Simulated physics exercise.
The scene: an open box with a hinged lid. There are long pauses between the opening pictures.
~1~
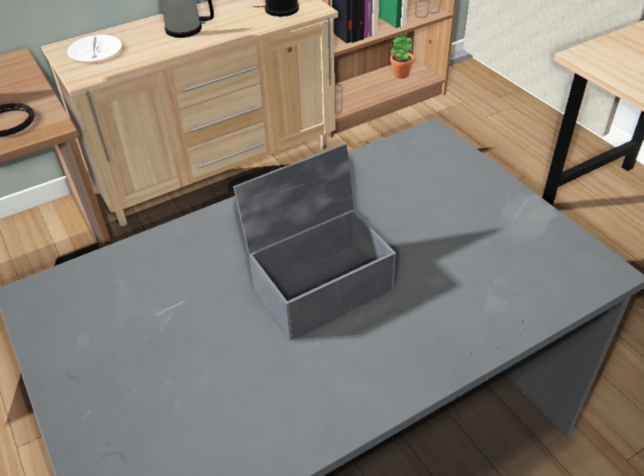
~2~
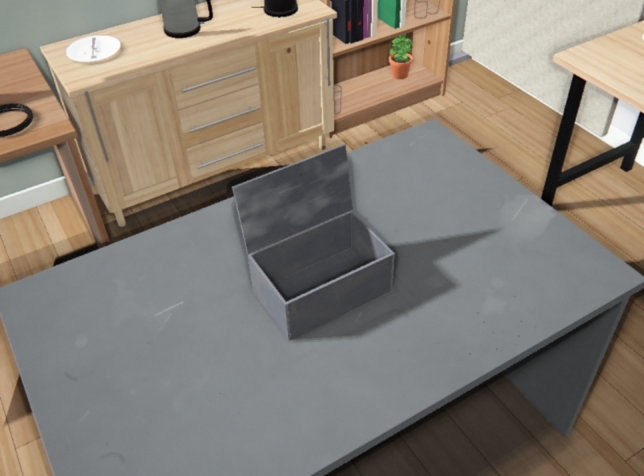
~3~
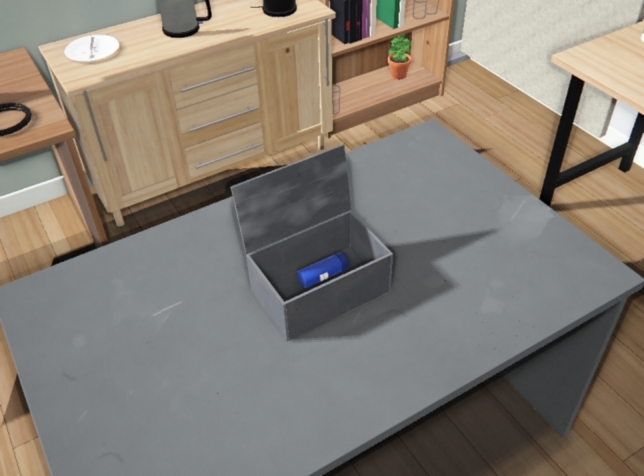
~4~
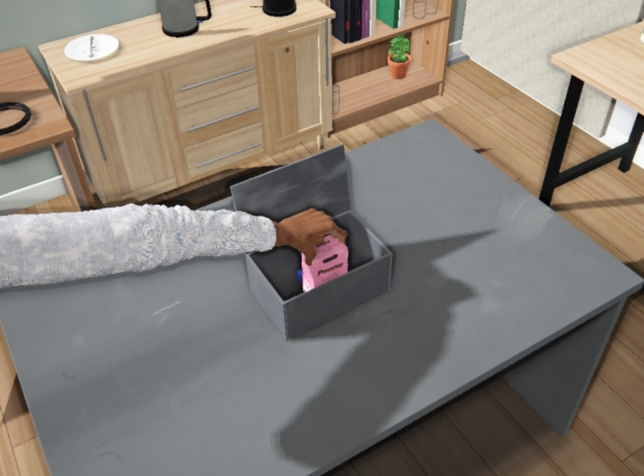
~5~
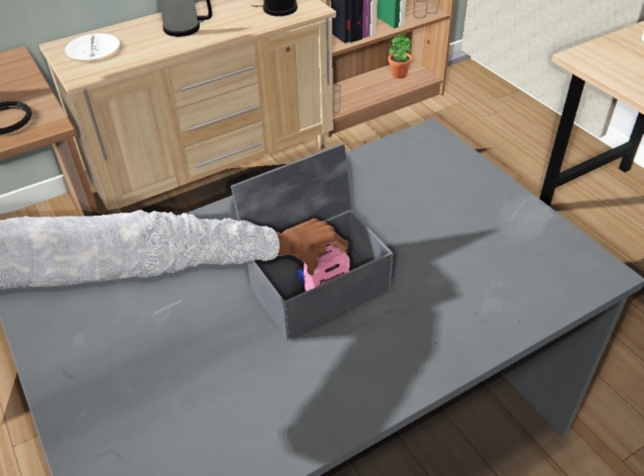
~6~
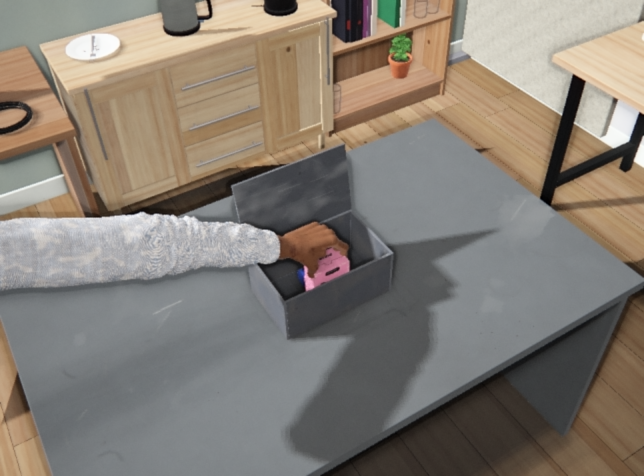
On a grey table, a blue shaker appears in an open box, then a hand lowers a pink carton in beside it.
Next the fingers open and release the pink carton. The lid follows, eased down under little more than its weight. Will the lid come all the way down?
Here the lid will not close.
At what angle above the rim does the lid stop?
About 14°.
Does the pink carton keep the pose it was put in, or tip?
The pink carton keeps its pose.
Then, 1.10 s on from there, lid starting down.
Then, 1.50 s on from there, lid 62° above the rim.
Then, 1.70 s on from there, lid 45° above the rim.
Then, 1.90 s on from there, lid 26° above the rim.
In the end, lid 14° above the rim; both unmoved. At the end, from the last picture's camera, pink carton near (327, 282).
